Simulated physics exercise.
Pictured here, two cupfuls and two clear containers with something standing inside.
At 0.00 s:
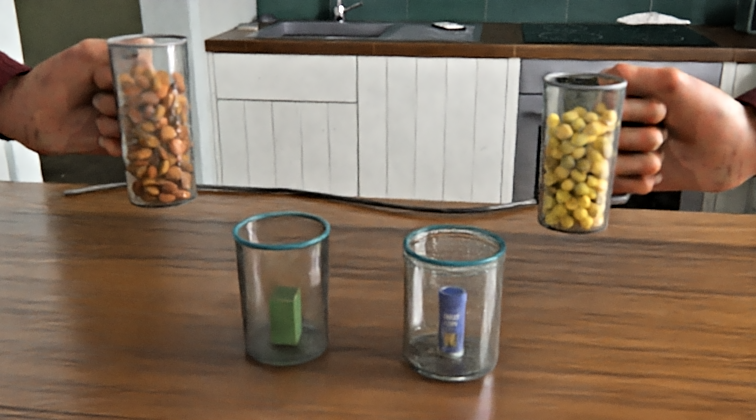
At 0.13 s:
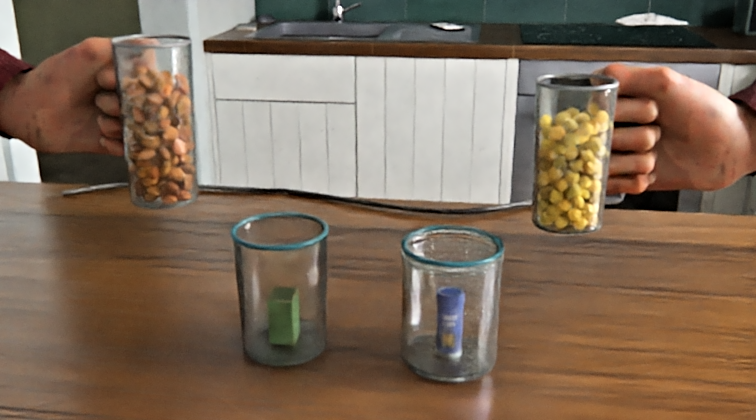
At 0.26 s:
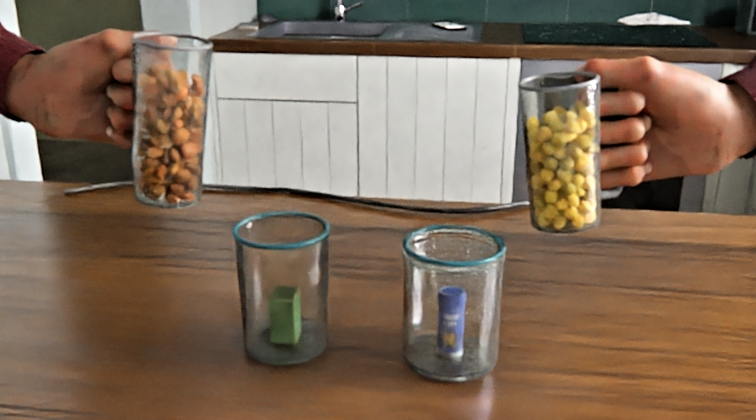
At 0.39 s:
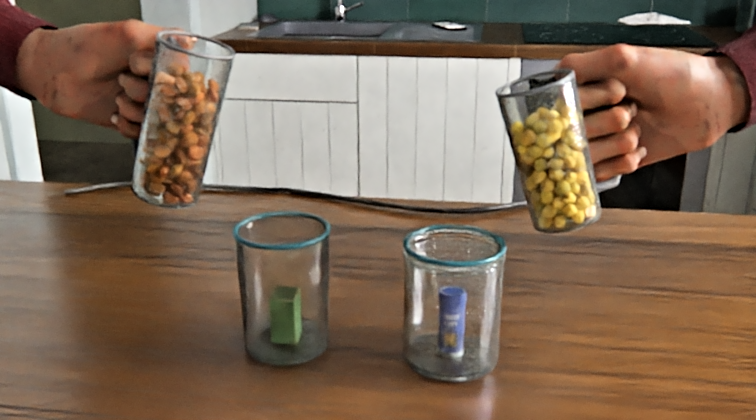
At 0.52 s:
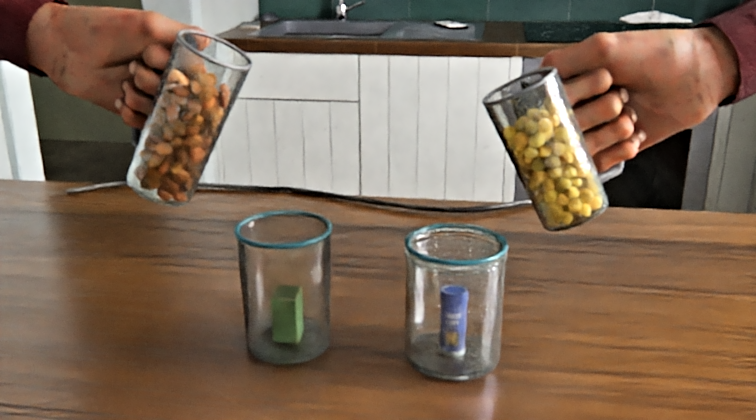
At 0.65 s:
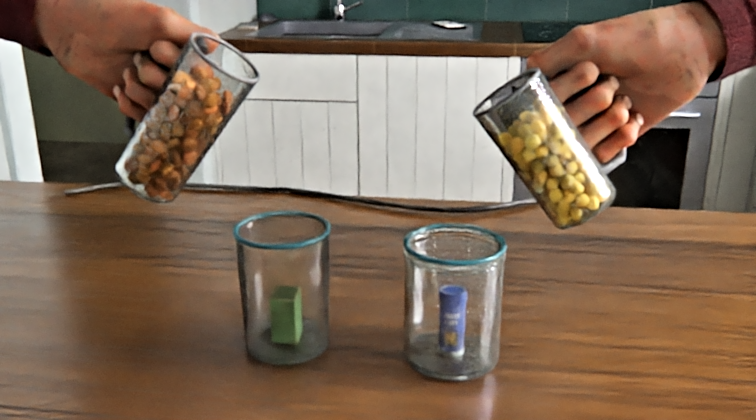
Two hands raise glass cups above a brown wooden table, seen from the front by a still camera in a kitchen with white cabinets. The left cup holds orange-brown pieces and the right one yellow pieces, while below stand two clear teal-rimmed glasses, a green block inside the left and a small blue-purple container inside the right. Upright at first, both cups shift slightly inward, then tilt steadily toward each other, their contents staying inside.
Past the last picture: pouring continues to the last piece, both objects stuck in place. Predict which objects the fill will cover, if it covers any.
Covered or not: Left - covered; right - not covered.
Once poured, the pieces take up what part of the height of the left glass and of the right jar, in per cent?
The left one ends up around 65 percent full and the right one around 50 percent.
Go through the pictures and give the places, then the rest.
The first picture shows small block in the left glass (286, 317), reaching about a third of the way up; left cup (156, 121), three quarters full of bits of cat kibble; small tin in the right jar (452, 319), reaching about half way up; right cup (578, 153), three quarters full of puffed corn balls.
The second picture shows left cup (159, 122), upright; right cup (571, 154), upright.
The third picture shows left cup (170, 121), tipped 7°; right cup (562, 153), tipped 7°.
The fourth picture shows left cup (180, 122), tipped 17°; right cup (551, 153), tipped 17°.
The fifth picture shows left cup (186, 121), tipped 27°; right cup (548, 151), tipped 27°.
The sixth picture shows small block in the left glass (287, 316); left cup (185, 122), tipped 36°; small tin in the right jar (452, 318); right cup (546, 151), tipped 36°.
By 0.97 s, left glass empty, all of its cupful still in the cup; right jar empty, all of its cupful still in the cup.
By 1.39 s, left glass empty, all of its cupful still in the cup; right jar empty, all of its cupful still in the cup.
By 1.83 s, left glass a quarter full, roughly two thirds of its cupful still in the cup; right jar nearly empty, roughly two thirds of its cupful still in the cup.
When it is over (2.6 s), left glass two thirds full (surface near (284, 268)), nothing beside it; right jar half full (surface near (453, 297)), nothing beside it; the left thing is covered; the right thing is still showing.
